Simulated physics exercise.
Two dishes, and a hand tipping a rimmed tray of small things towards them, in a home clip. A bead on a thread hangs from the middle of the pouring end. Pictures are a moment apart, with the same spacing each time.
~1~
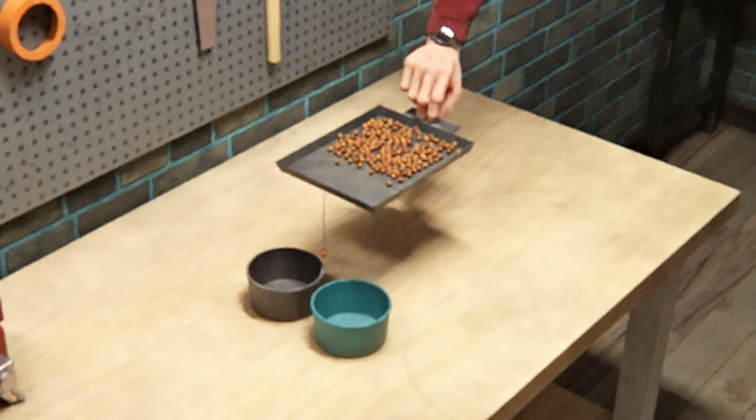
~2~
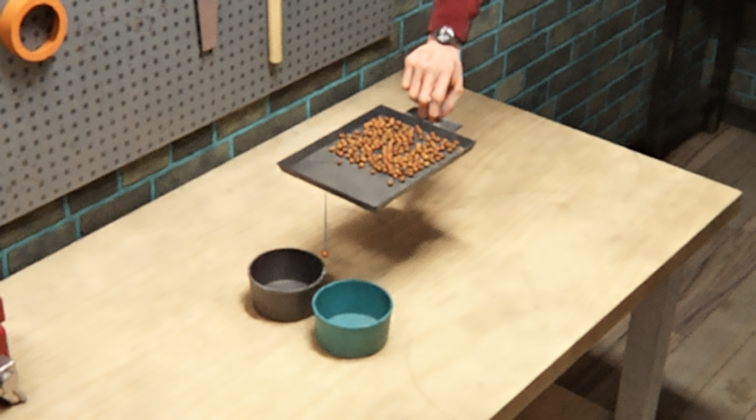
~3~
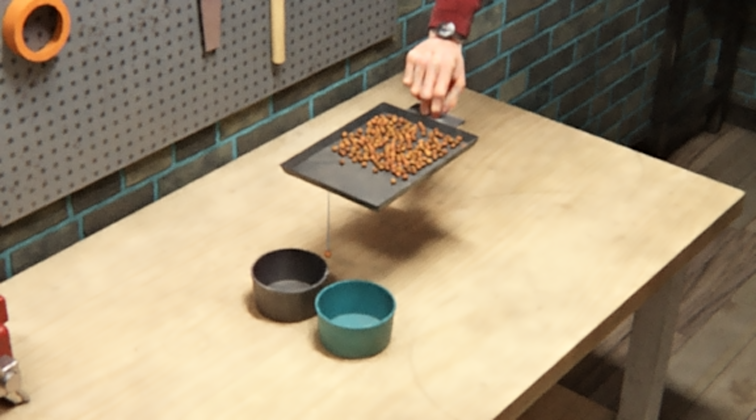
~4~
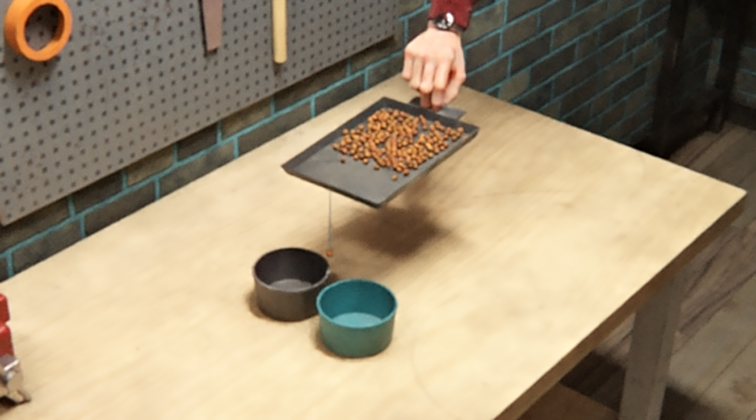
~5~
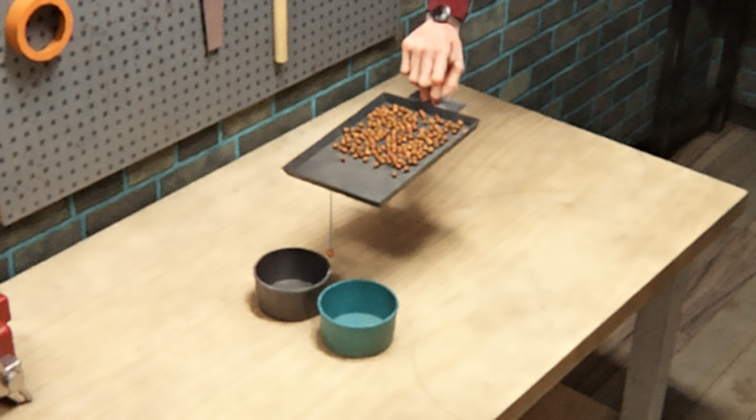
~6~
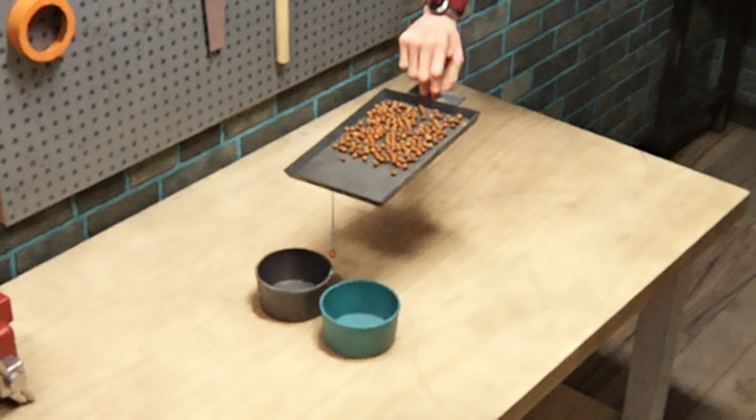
A hand with a dark watch and red sleeve holds a black rimmed tray of small brown balls above a pale wooden workbench, seen from above at an angle. Below sit a dark grey dish and a teal one to its right, near a hanging bead, with pegboard and brick behind. The tray gradually tilts, its left front corner lowest, while the view shifts very slightly.
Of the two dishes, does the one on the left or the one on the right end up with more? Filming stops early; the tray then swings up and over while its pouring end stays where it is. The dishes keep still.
The left one fills more.
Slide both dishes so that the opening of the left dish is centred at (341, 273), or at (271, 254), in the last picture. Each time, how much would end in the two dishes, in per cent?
Close to 0 per cent, followed by close to 90 per cent.
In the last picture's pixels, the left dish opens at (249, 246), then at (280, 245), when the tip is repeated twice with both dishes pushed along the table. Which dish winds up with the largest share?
Try 1: The left-side dish; try 2: The left-side dish.
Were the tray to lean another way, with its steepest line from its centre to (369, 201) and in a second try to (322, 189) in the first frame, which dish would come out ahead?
The rightmost dish, then the leftmost dish.
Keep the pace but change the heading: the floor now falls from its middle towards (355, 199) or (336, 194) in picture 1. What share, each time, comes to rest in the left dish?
First some 0, then 40 per cent.
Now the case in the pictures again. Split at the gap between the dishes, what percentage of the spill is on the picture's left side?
Left portion: Around 90 %.
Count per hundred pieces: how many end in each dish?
Left about 30, right about 0 in a hundred.
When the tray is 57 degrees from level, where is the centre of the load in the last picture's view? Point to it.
Centre estimate: (308, 176).
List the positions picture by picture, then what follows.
The first frame shows corners of the pouring end near (281, 162) and (373, 203), level; middle of the load near (389, 147), cereal balls; left dish near (259, 299); right dish near (326, 334); bead on its thread near (323, 253).
The second frame shows corners of the pouring end near (282, 162) and (375, 204), level; middle of the load near (390, 146).
The third frame shows corners of the pouring end near (285, 164) and (377, 203), tipped barely, lowest at the left corner; middle of the load near (393, 144).
The fourth frame shows corners of the pouring end near (286, 165) and (378, 200), tipped a little, lowest at the left corner; middle of the load near (394, 139).
The fifth frame shows corners of the pouring end near (286, 167) and (378, 199), tipped a little, lowest at the left corner; middle of the load near (394, 135).
The sixth frame shows corners of the pouring end near (288, 169) and (379, 198), tipped a little, lowest at the left corner; middle of the load near (393, 132); left dish near (268, 299); right dish near (335, 335).
Shortly afterwards, tray tipped steeply; the bulk on the tray; a little in the left dish; a little outside both; a little in the air.
Next, tray tipped right over; only a few on the tray; near a quarter in the left dish; near two thirds outside both; only a few in the air.
Some moments later, tray tipped past a quarter turn; near a quarter in the left dish; near two thirds outside both.
In the end, tray tipped past a quarter turn; none at all in the right dish; near a quarter in the left dish; near two thirds outside both.
